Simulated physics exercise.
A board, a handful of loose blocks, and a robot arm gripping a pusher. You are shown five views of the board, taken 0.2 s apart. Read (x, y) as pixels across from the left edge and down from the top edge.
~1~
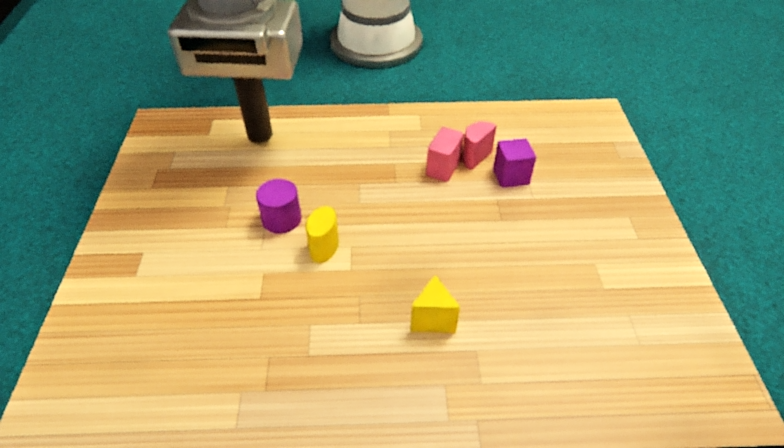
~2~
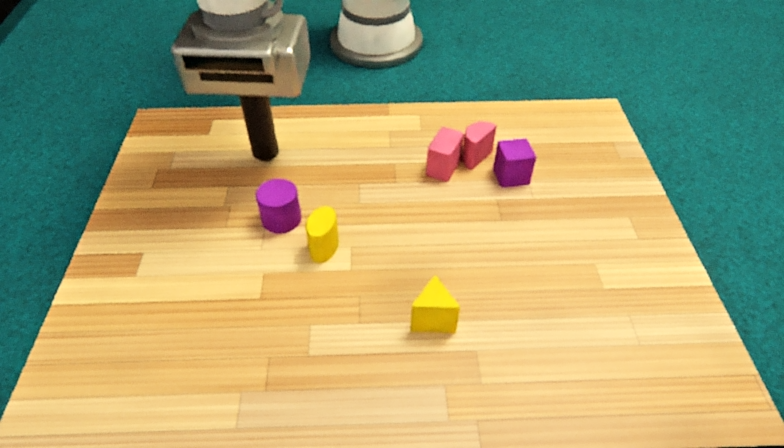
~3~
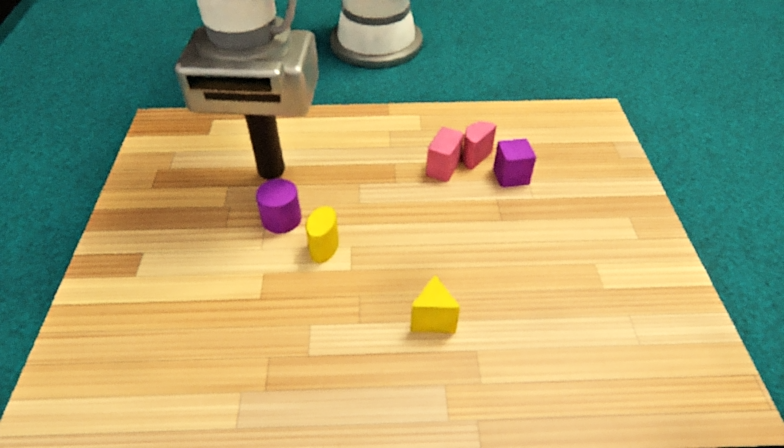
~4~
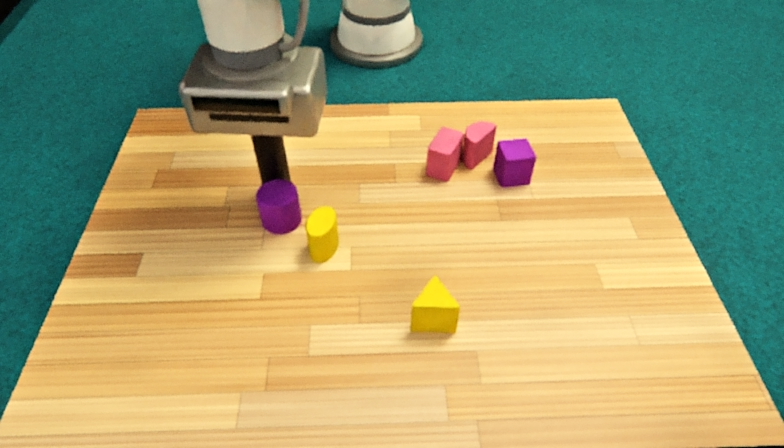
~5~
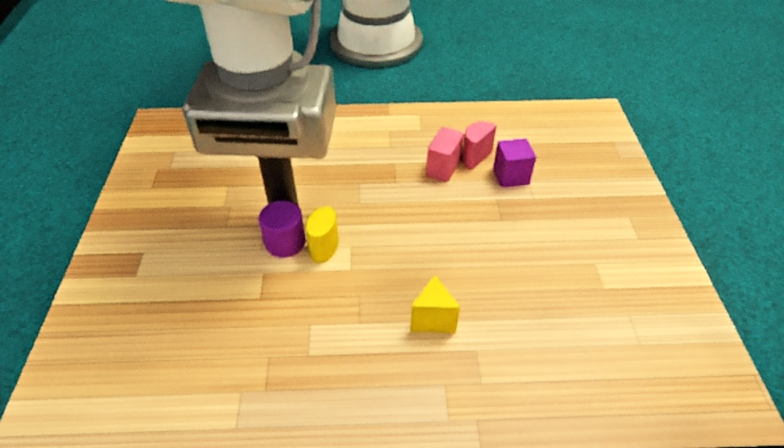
A robot arm moved its dark pusher down the wooden board toward the viewer and nudged the purple cylinder slightly forward beside a yellow block, while the yellow triangular, pink and other purple blocks stayed still.
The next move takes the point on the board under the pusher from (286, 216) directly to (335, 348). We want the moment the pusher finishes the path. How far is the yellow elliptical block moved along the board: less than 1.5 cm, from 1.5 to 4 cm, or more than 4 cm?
Covers under 1.5 cm.
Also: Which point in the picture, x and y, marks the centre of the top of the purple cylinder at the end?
It comes to (271, 282).
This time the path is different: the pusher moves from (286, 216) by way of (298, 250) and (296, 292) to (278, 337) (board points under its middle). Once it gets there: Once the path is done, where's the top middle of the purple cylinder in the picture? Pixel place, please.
Its top centre is at about (227, 325).
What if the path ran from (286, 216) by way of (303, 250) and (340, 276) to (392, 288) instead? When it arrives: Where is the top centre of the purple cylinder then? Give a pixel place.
Roughly at (280, 257).
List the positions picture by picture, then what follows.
In the first picture, lower end of the pusher at (260, 135), tops of blocks, purple cylinder at (276, 192), yellow elliptical block at (321, 220), yellow three-sided block at (436, 295).
In the second picture, pusher at (266, 152), blocks as before.
In the third picture, pusher at (272, 171), blocks as before.
In the fourth picture, pusher at (278, 190), blocks as before.
In the fifth picture, pusher at (284, 209), purple cylinder at (280, 215), yellow elliptical block at (321, 220), yellow three-sided block at (436, 295).
What follows on the original path. One third of the way, pusher at (299, 249); purple cylinder at (279, 256); yellow elliptical block at (326, 222), turned 20° anticlockwise.
Two thirds of the way, pusher at (316, 292); purple cylinder at (271, 282); yellow elliptical block at (327, 223), turned 20° anticlockwise.
At the end, pusher at (334, 342); purple cylinder at (271, 282); yellow elliptical block at (327, 223), turned 20° anticlockwise; yellow three-sided block not moved.
